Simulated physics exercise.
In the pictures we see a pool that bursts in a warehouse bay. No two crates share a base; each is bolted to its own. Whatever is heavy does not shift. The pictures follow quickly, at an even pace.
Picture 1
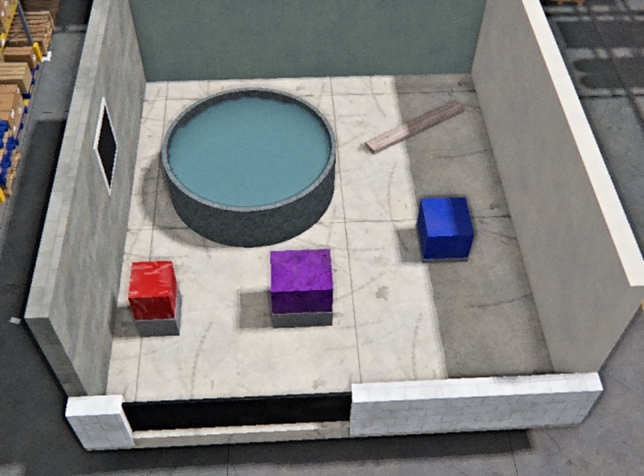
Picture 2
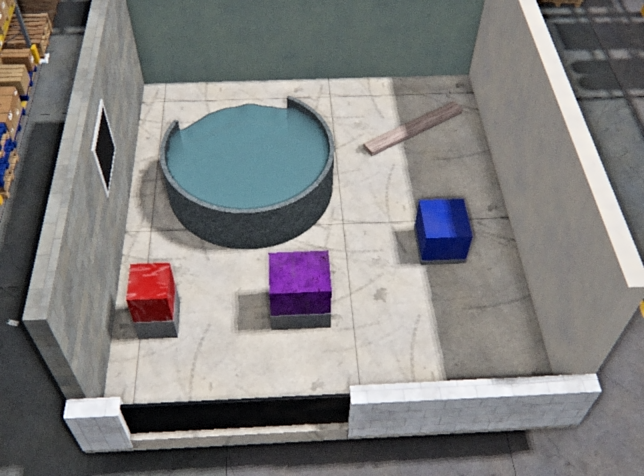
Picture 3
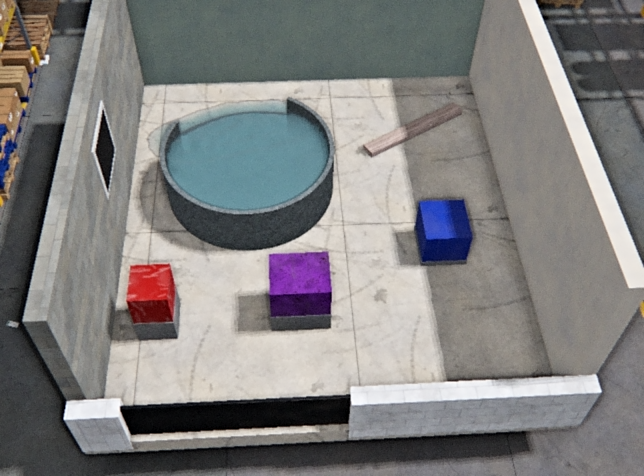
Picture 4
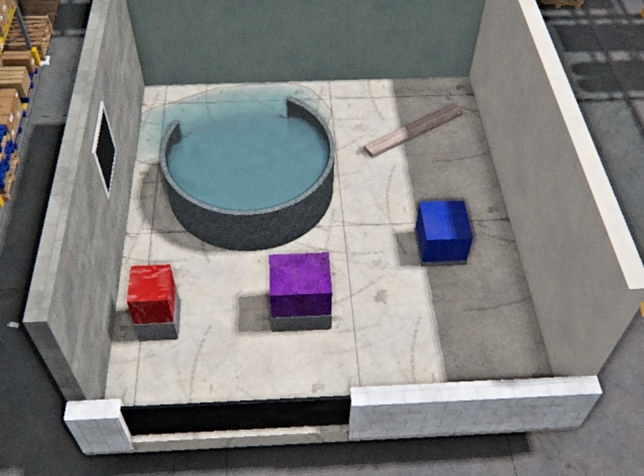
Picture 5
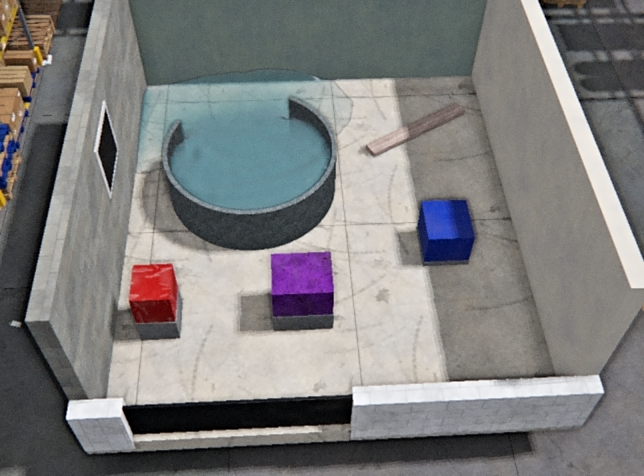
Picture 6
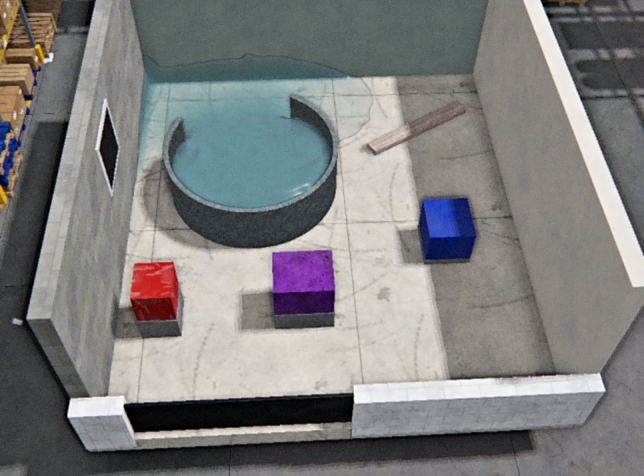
Water pouring from a gap in the far side of a round tank, spreading across the floor behind it, three crates standing still.
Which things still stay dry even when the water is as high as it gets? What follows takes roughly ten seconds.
The blue crate meets the water; the red crate never meets the water; the purple crate never meets the water.
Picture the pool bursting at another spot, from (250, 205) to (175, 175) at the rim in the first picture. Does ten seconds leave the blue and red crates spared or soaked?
Blue gets drenched; red gets drenched.
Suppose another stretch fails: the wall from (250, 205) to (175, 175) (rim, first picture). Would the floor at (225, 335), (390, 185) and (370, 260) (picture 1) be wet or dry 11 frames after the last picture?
One after the other: Awash, dry, clear.
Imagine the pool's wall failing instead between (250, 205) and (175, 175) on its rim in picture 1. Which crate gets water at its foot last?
The blue one, by my reading.
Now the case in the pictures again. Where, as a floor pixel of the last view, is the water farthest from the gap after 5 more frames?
Roughly (468, 75).
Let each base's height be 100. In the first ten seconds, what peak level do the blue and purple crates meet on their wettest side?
Roughly 170 and 60 per cent respectively.
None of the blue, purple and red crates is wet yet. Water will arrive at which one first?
That would be the red-painted one.
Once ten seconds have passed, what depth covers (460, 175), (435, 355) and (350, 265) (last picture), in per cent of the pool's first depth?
In order: About 12, 10 and 14 in a hundred.
A moment on, water covers 20 % of the floor; the blue crate not reached, the red crate not reached, the purple crate not reached.
Next, water covers 30 % of the floor; the blue crate not reached, the red crate not reached, the purple crate not reached.
Then, water covers 60 % of the floor; the blue crate water round its plinth, the red crate water round its plinth, the purple crate water round its plinth.
Later, water covers 95 % of the floor; the blue crate water round its plinth, the red crate water round its plinth, the purple crate water round its plinth.
In the end, water covers 100 % of the floor; the blue crate was topped, the red crate stayed above the water, the purple crate stayed above the water.
